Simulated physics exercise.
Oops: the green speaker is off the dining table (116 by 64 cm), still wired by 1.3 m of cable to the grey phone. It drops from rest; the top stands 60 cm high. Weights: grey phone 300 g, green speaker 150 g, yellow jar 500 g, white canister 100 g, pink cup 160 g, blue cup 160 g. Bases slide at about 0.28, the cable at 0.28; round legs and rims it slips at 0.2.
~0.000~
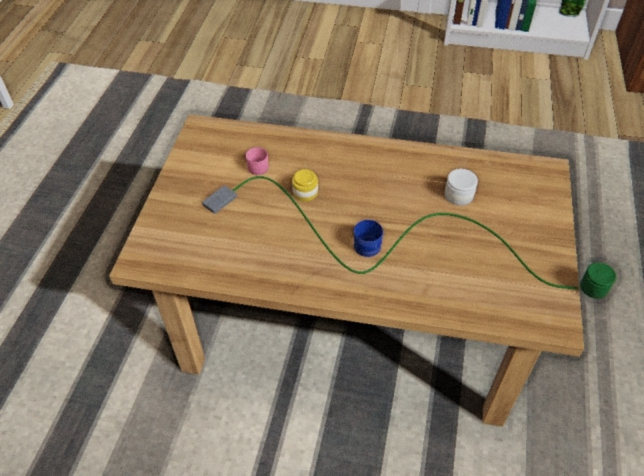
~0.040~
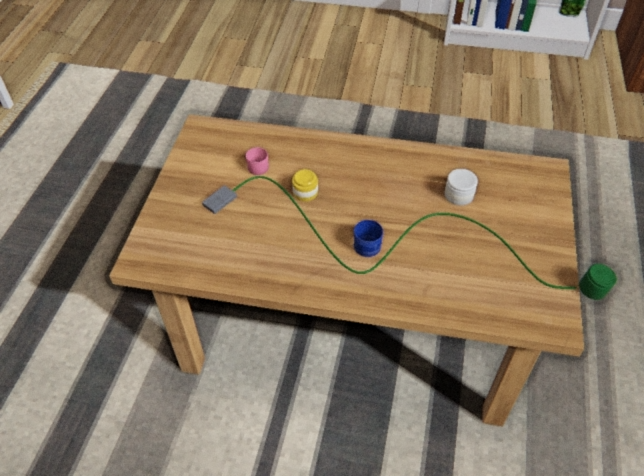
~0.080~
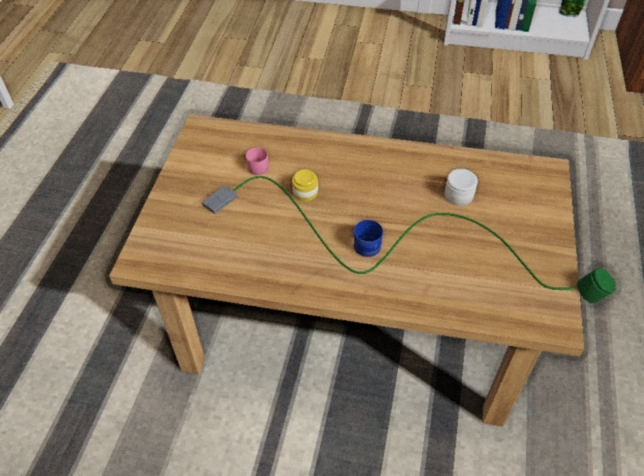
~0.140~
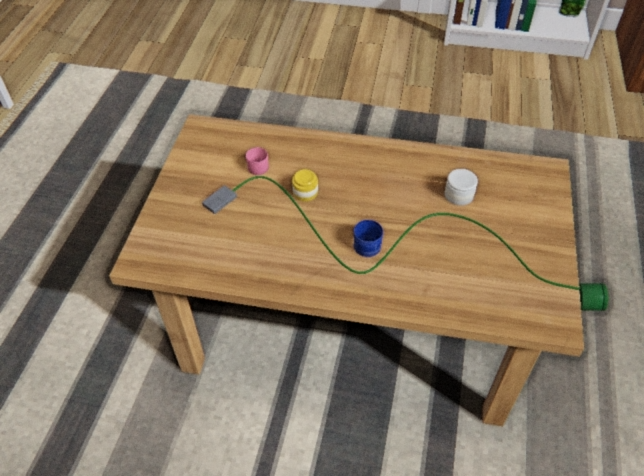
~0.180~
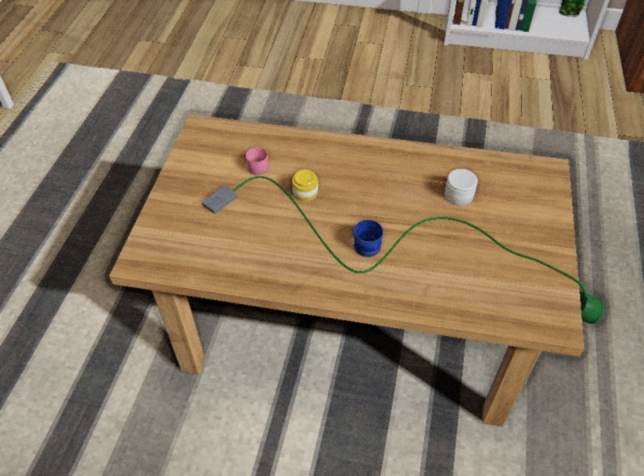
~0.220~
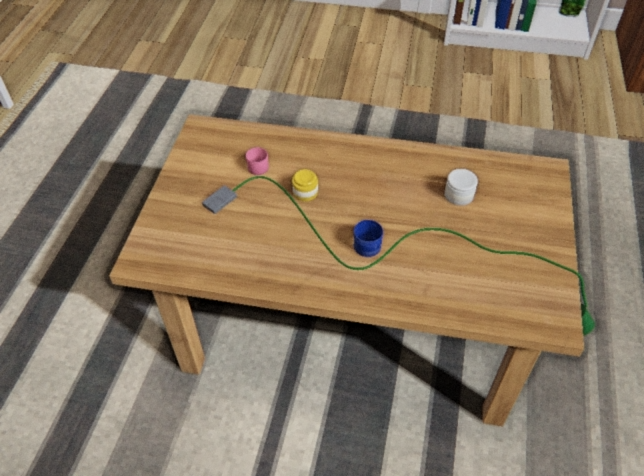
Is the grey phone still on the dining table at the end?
Result: Grey phone stays on.
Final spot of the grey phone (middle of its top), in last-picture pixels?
At about (273, 223).
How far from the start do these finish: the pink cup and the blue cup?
About: Pink cup 0 cm, blue cup 2 cm.
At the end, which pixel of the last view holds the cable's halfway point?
At about (534, 275).
After 0.5 s, the cable's tail end at (243, 221); grey phone 6 cm off its start, green speaker over the edge, blue cup 1 cm off its start.
After 0.7 s, the cable's tail end at (279, 233); grey phone 16 cm off its start, green speaker over the edge, blue cup 2 cm off its start.
After 1.0 s, the cable's tail end at (287, 233); grey phone 18 cm off its start at (273, 223), green speaker over the edge, blue cup 2 cm off its start at (372, 226).
After 1.2 s, the cable's tail end at (287, 233); grey phone 18 cm off its start, green speaker over the edge, blue cup 2 cm off its start.
After 2.4 s, the cable's tail end at (287, 233); grey phone 18 cm off its start at (273, 223), green speaker over the edge, blue cup 2 cm off its start at (372, 227).
